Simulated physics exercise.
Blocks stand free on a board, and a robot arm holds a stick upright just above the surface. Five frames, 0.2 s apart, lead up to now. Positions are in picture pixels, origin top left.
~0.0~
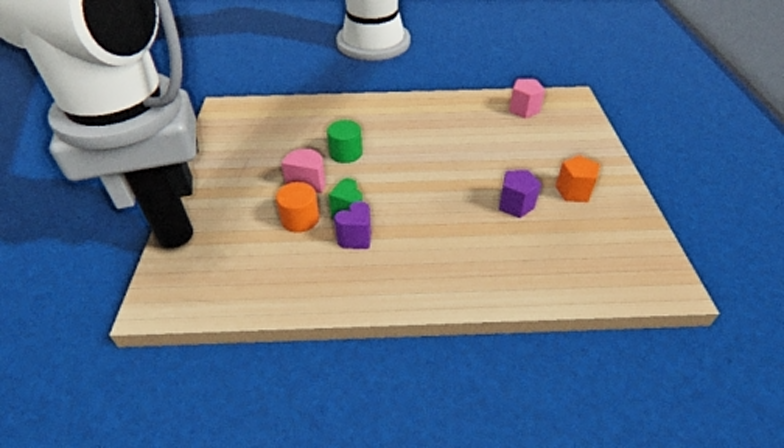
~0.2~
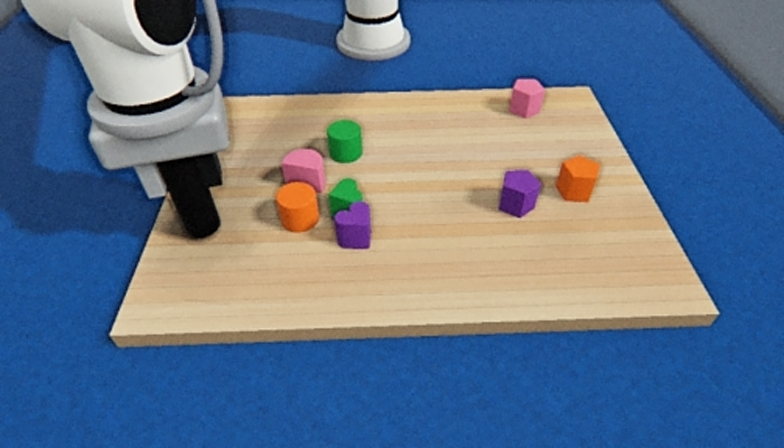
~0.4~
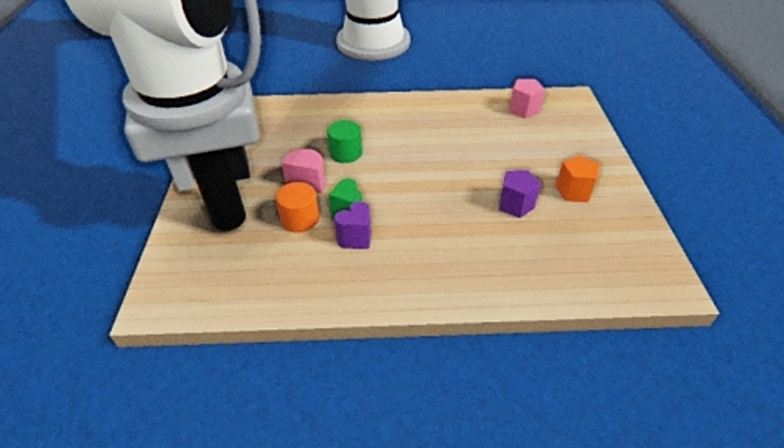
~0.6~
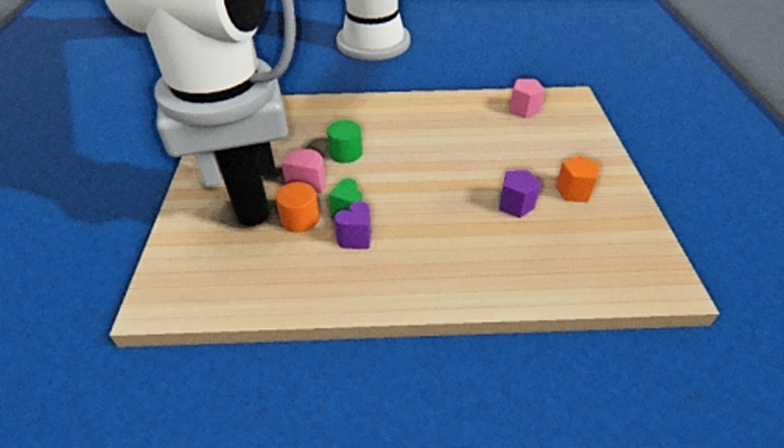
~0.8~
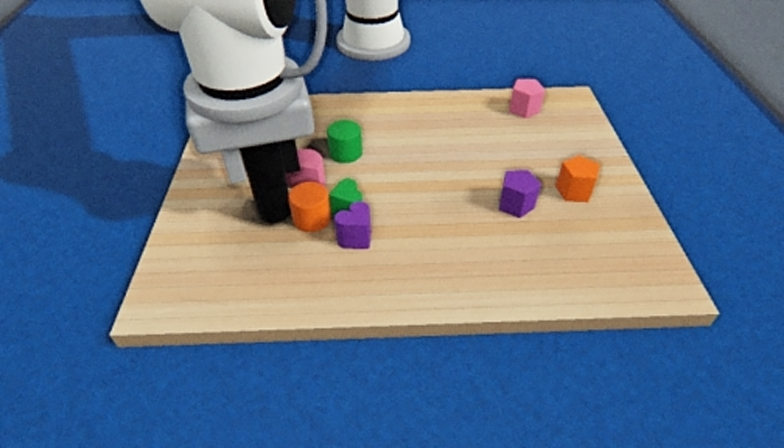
A pale wooden board lies on a blue surface, seen from above at an angle by a camera that stays still. Green, pink, orange and purple blocks cluster left of centre, while purple, orange and pink ones sit to the right. From the left, a white robot arm moves a black stick rightward across the board and nudges the round orange block slightly right.
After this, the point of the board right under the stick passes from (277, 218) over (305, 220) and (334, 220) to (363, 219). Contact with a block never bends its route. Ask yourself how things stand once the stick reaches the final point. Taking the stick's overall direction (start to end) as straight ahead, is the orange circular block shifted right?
Yes, that is how it ends up.
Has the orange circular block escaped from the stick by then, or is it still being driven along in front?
By then it is in front of the stick.
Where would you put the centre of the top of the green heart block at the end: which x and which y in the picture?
When the path ends, it will be at (399, 183).
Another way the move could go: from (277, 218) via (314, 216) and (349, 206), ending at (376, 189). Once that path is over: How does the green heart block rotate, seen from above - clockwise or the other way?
That block twists counter-clockwise.
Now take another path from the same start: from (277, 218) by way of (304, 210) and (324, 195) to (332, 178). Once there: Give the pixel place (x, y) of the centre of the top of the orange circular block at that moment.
Put as a pixel place, it's (340, 192).
The first path, step by step. One third of the way, stick (304, 215); orange circular block (337, 199); green heart block (368, 187), turned 60° anticlockwise; purple heart block (359, 215).
Two thirds of the way, stick (335, 215); orange circular block (368, 202); green heart block (393, 184), turned 100° anticlockwise; purple heart block (380, 224), turned 20° clockwise.
At the end, stick (363, 214); pink D-shaped block unmoved; orange circular block (394, 207); green heart block (399, 183), turned 115° anticlockwise; purple heart block (390, 230), turned 50° clockwise.
